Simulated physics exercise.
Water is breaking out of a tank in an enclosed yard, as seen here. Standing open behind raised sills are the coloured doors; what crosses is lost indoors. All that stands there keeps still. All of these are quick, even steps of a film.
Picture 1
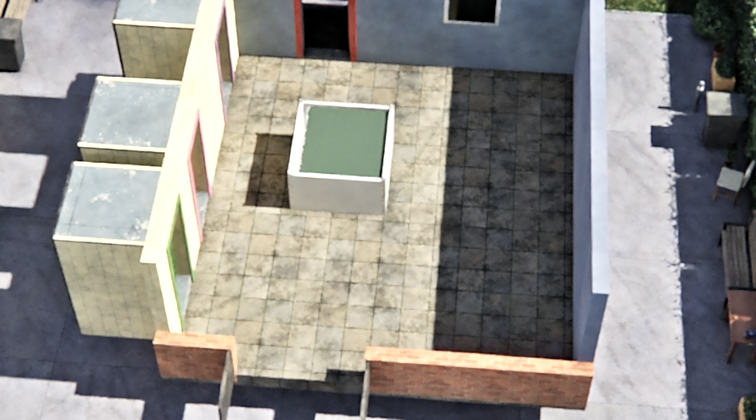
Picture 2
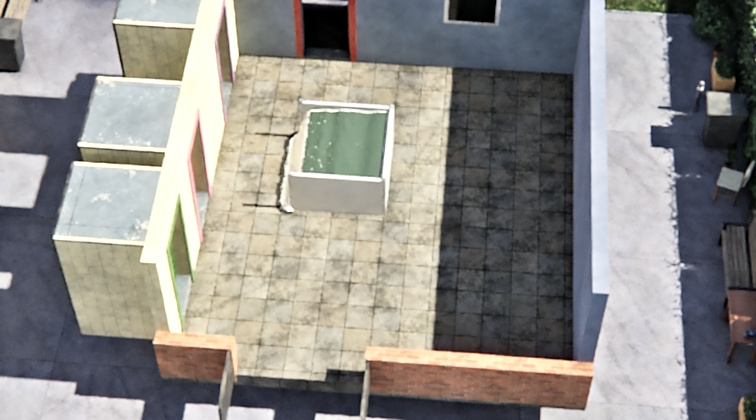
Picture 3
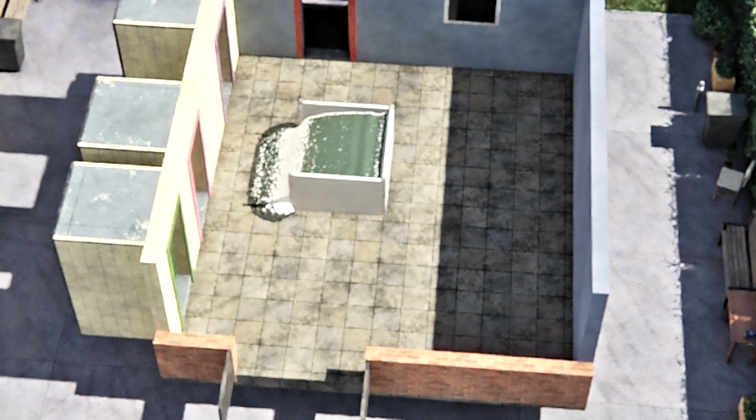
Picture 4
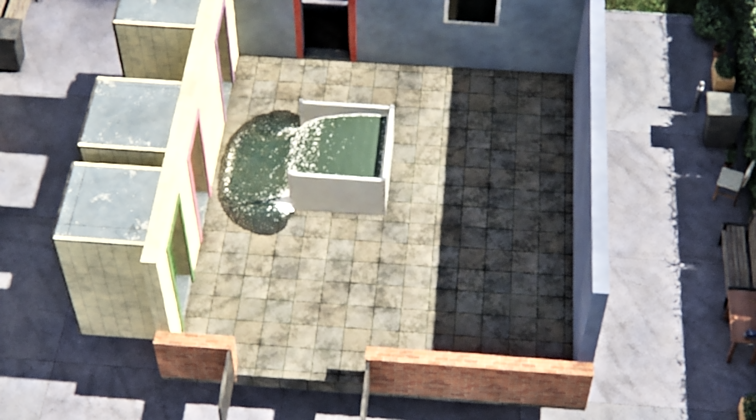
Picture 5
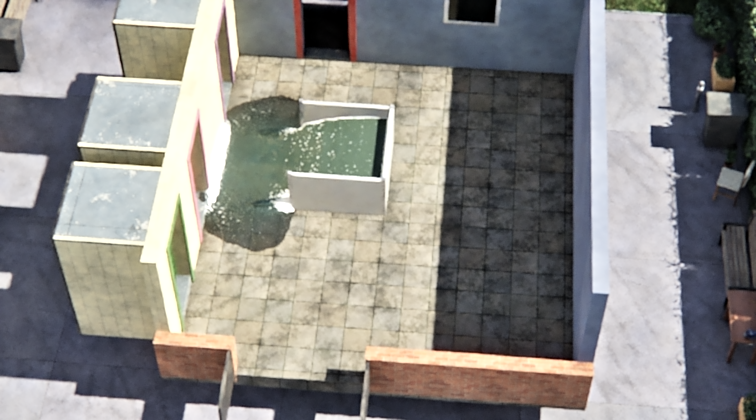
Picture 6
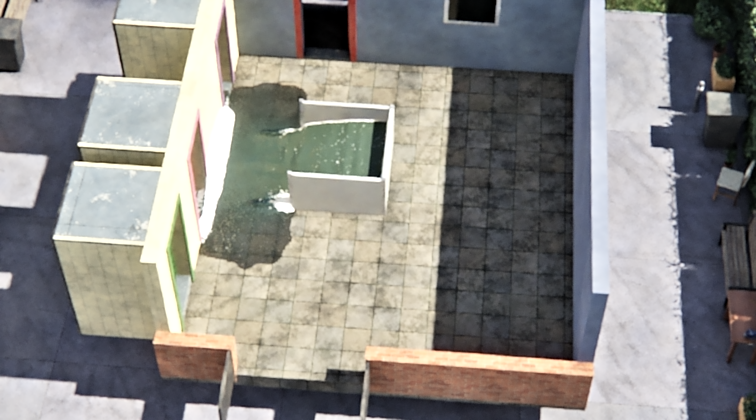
Green water pouring from the left side of a white tank in a walled yard, spreading across paving to the yellow wall.
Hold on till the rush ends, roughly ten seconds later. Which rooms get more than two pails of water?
The red door is going to allow over two buckets, the pink door is going to allow over two buckets, the purple door is going to allow over two buckets, the green door is going to allow two buckets or less.
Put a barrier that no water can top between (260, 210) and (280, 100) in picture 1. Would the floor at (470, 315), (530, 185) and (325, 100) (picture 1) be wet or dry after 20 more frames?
Taking the points in order, they are high and dry, high and dry and inundated.
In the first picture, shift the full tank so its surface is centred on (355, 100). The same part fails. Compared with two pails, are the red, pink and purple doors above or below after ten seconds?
Here's what I see: The red door never reaches it, while the pink door never reaches it and the purple door gets beyond it.
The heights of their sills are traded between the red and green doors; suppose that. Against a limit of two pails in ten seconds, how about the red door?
I'd say red door doesn't reach the mark.
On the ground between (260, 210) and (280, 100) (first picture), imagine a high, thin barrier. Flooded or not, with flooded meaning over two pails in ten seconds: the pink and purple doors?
Lab note: Pink door doesn't reach it; purple door doesn't reach it.
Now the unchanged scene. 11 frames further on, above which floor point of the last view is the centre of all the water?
I would point to (264, 180).
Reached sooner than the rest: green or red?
If you ask me, it's the door marked green.
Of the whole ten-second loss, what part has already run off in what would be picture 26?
Approximately 50 %.
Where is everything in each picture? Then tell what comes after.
Still water in the tank at (342, 143), in the first picture.
Water pours out at (299, 162) and has run to (290, 211), in the second picture.
Water pours out at (299, 162) and has run to (268, 216), in the third picture.
Water pours out at (299, 164) and has run to (246, 225), in the fourth picture.
Water pours out at (299, 164) and has run to (205, 222), in the fifth picture.
Water pours out at (299, 164) and has run to (200, 247), in the sixth picture.
A moment on, water covers 15 % of the floor; the red door not reached, the pink door over two buckets in, the purple door over two buckets in, the green door wet at the sill, nothing in.
Next, water covers 25 % of the floor; the red door wet at the sill, nothing in, the pink door far over two buckets in, the purple door far over two buckets in, the green door wet at the sill, nothing in.
Then, water covers 45 % of the floor; the red door over two buckets in, the pink door far over two buckets in, the purple door far over two buckets in, the green door wet at the sill, nothing in.
Later, water covers 75 % of the floor; the red door over two buckets in, the pink door far over two buckets in, the purple door far over two buckets in, the green door wet at the sill, nothing in.
In the end, water covers 95 % of the floor; the red door over two buckets in, the pink door far over two buckets in, the purple door far over two buckets in, the green door wet at the sill, nothing in.
